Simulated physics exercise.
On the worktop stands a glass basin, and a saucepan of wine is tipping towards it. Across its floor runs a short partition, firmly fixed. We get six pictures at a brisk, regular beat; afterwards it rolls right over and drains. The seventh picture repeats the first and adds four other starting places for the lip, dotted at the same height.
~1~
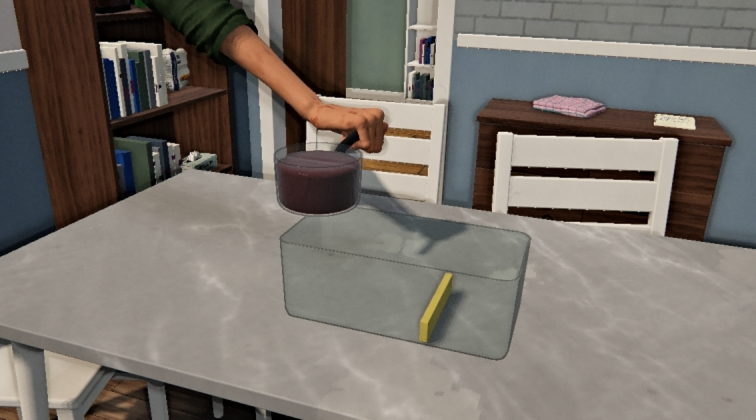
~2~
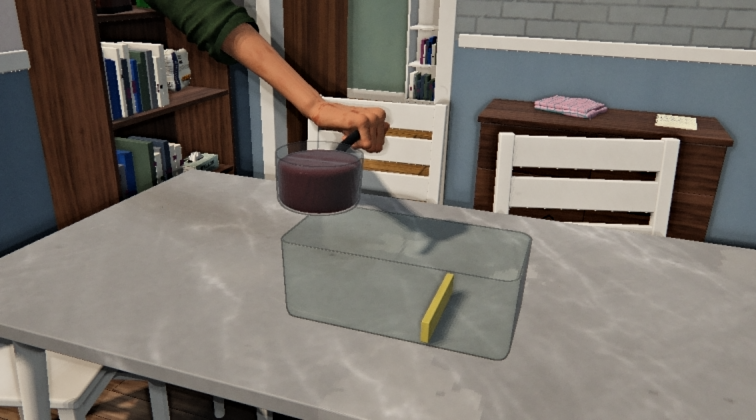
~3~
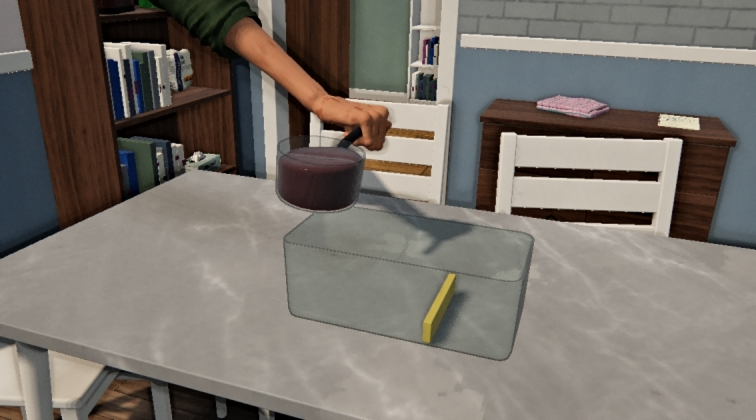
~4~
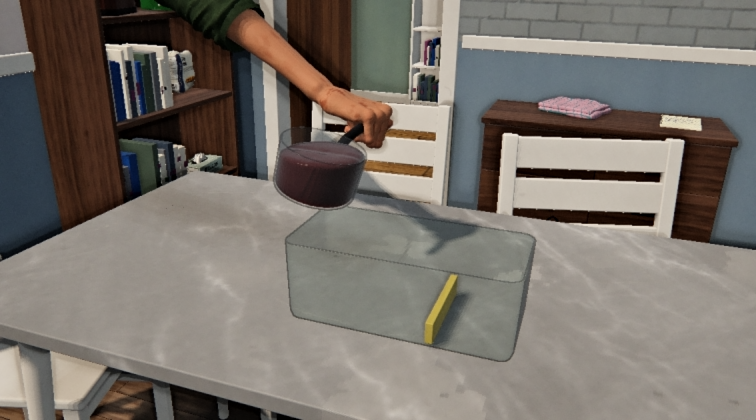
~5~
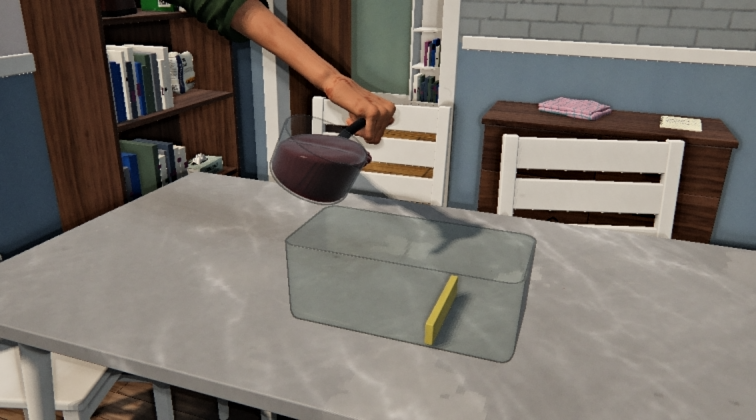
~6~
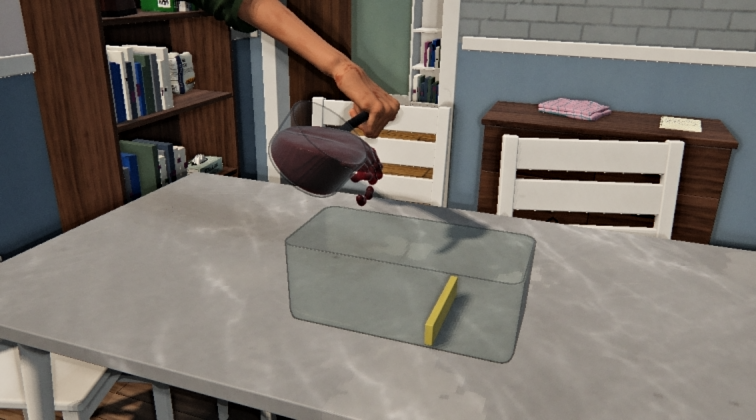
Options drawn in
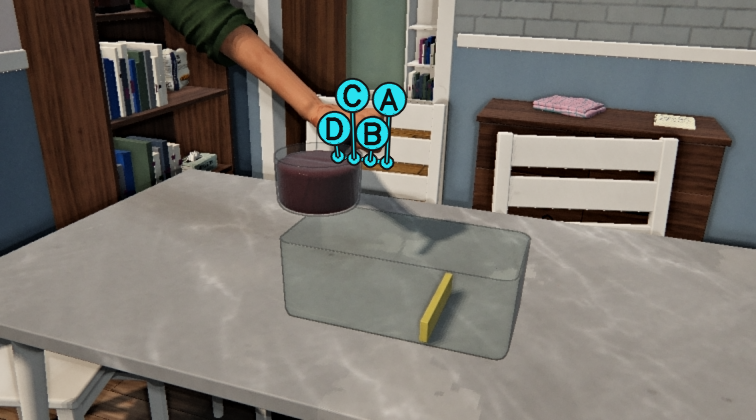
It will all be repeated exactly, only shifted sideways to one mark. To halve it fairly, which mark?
Go for B.
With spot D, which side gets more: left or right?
The left one.
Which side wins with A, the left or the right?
The right one.
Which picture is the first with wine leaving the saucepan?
In picture 5.
On the marked copy, A at (386, 162); B at (370, 160); C at (354, 158); D at (338, 156).
For spot A, about 24 % ends left of the wall and 76 % right of it.
For spot B, about 44 % ends left of the wall and 54 % right of it.
For spot C, about 78 % ends left of the wall and 20 % right of it.
For spot D, about 88 % ends left of the wall and 11 % right of it.
